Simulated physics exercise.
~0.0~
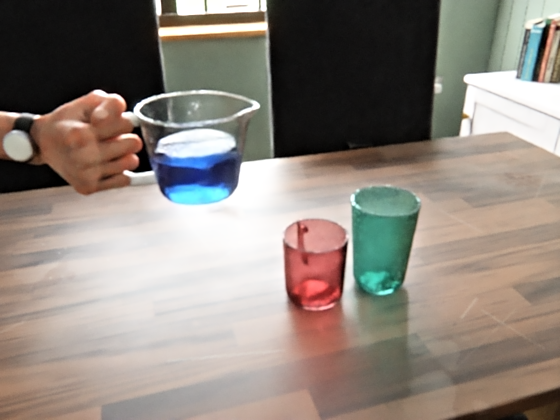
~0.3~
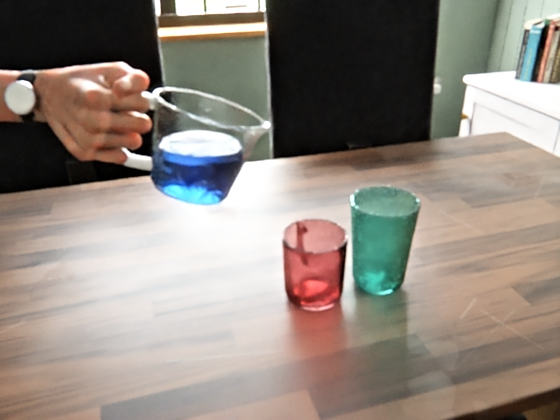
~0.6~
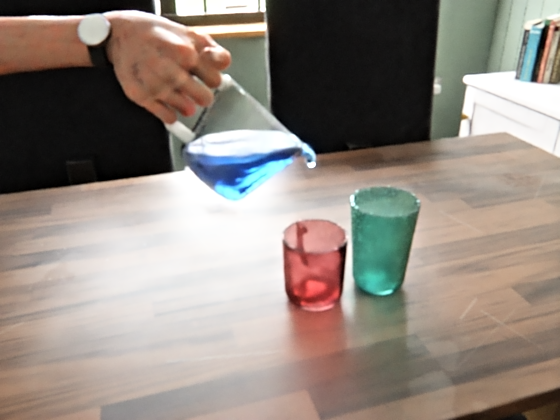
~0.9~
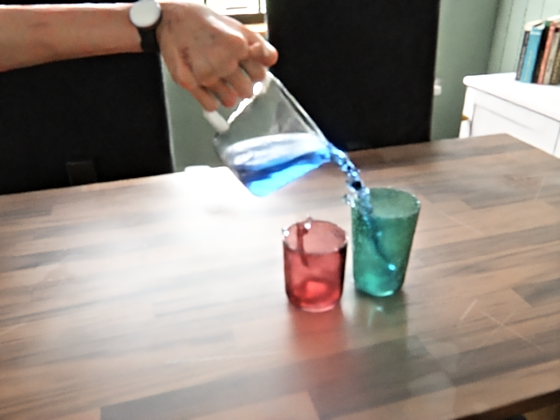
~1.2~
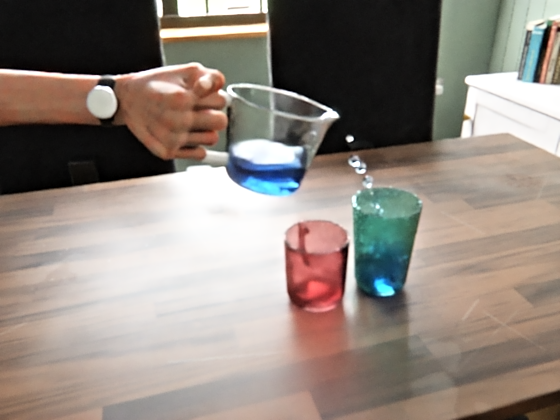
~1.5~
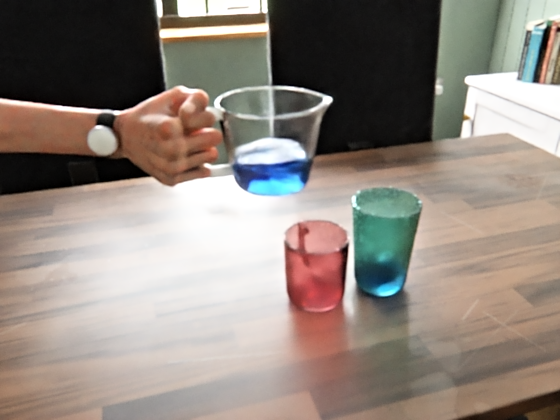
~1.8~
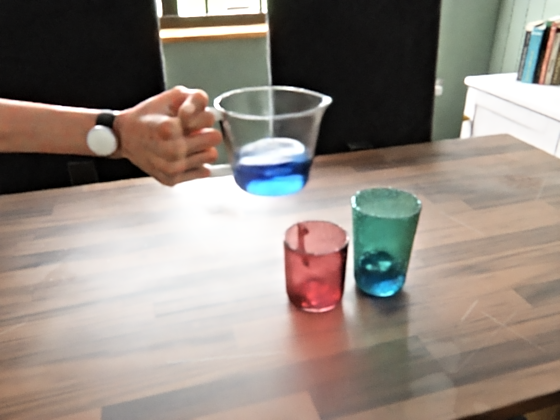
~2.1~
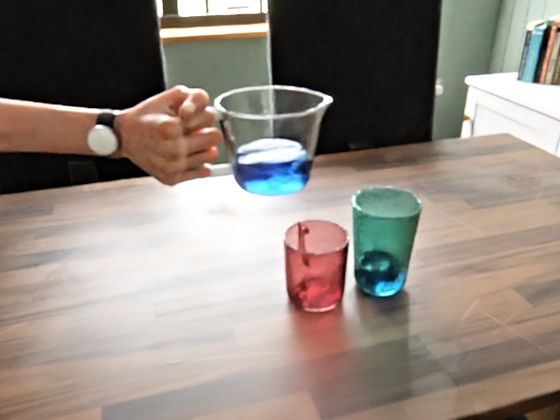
A hand holding a flared jug of blue water moves right over a wooden table, tilts it and pours some into the green glass, then levels it and holds it still above the red glass, which stays empty, with some water left in the jug.
